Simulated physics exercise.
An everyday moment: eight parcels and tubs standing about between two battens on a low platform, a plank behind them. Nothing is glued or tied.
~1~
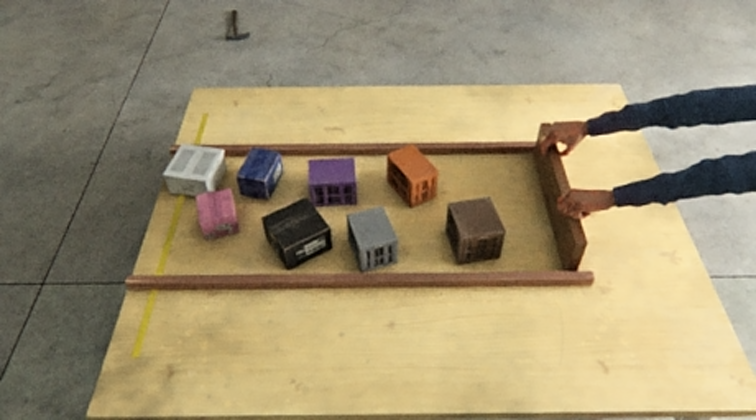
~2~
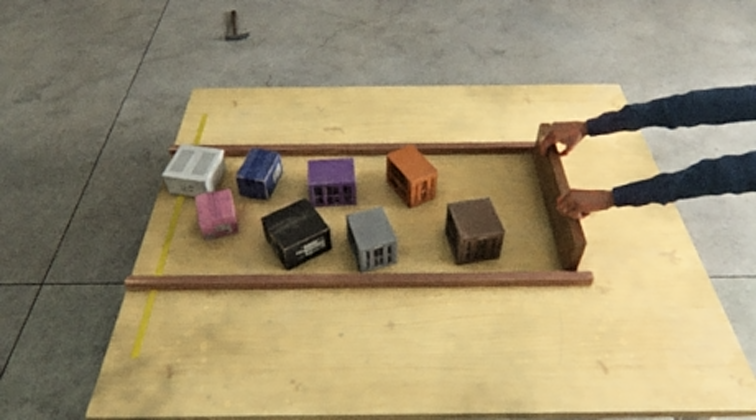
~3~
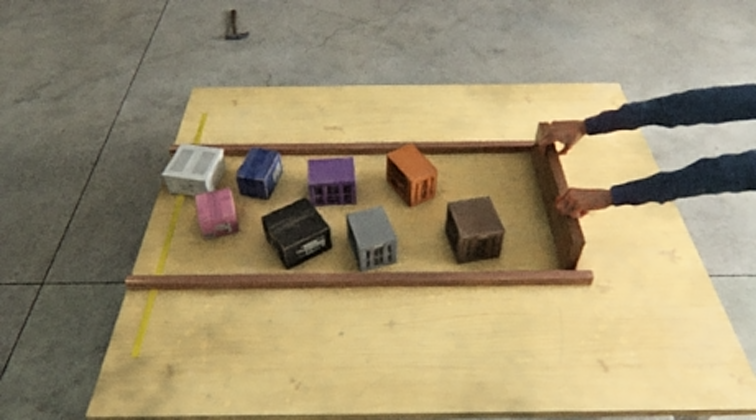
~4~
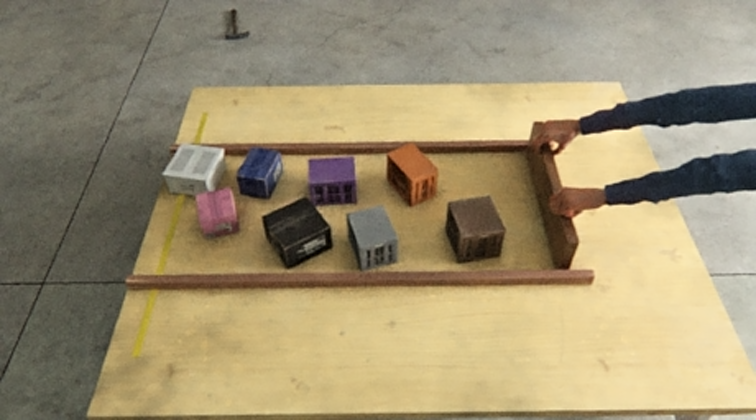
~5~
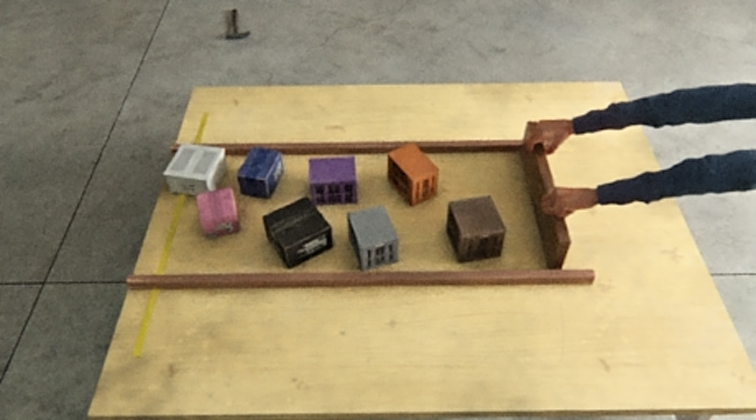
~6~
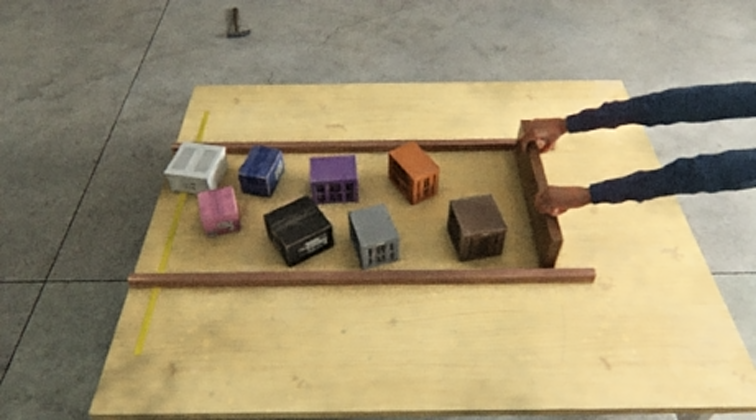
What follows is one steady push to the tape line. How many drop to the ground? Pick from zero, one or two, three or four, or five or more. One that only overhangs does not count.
Outcome: The number that fall off is five or more.
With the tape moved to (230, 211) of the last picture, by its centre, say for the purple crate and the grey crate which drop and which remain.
The purple crate does not fall, the grey crate holds on.
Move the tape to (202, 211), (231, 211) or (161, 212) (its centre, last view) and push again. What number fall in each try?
In that order 6, 4 and 8.
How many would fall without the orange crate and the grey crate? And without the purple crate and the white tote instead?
4 in the first case, 4 in the second.
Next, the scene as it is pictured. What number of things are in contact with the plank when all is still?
That makes 2.
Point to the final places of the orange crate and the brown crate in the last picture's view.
About (166, 172), and the other about (143, 230).
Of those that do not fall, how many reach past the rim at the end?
Overhanging: 2.
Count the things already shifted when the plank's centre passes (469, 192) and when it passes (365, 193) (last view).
First 1, then 6.
Soon after, none off yet; white tote at rest near (198, 169); pink parcel at rest near (219, 212); blue parcel at rest near (262, 171).
After that, none off yet; white tote at rest near (198, 169); pink parcel displaced about its own width near (191, 207); blue parcel displaced a little near (244, 172).
And then, two off so far; white tote off the edge near (148, 235); pink parcel off the edge near (139, 268); blue parcel displaced well along near (158, 173).
In the end, the number that fall off is five or more; gone, grey crate, purple crate, black parcel, blue parcel, pink parcel and white tote.
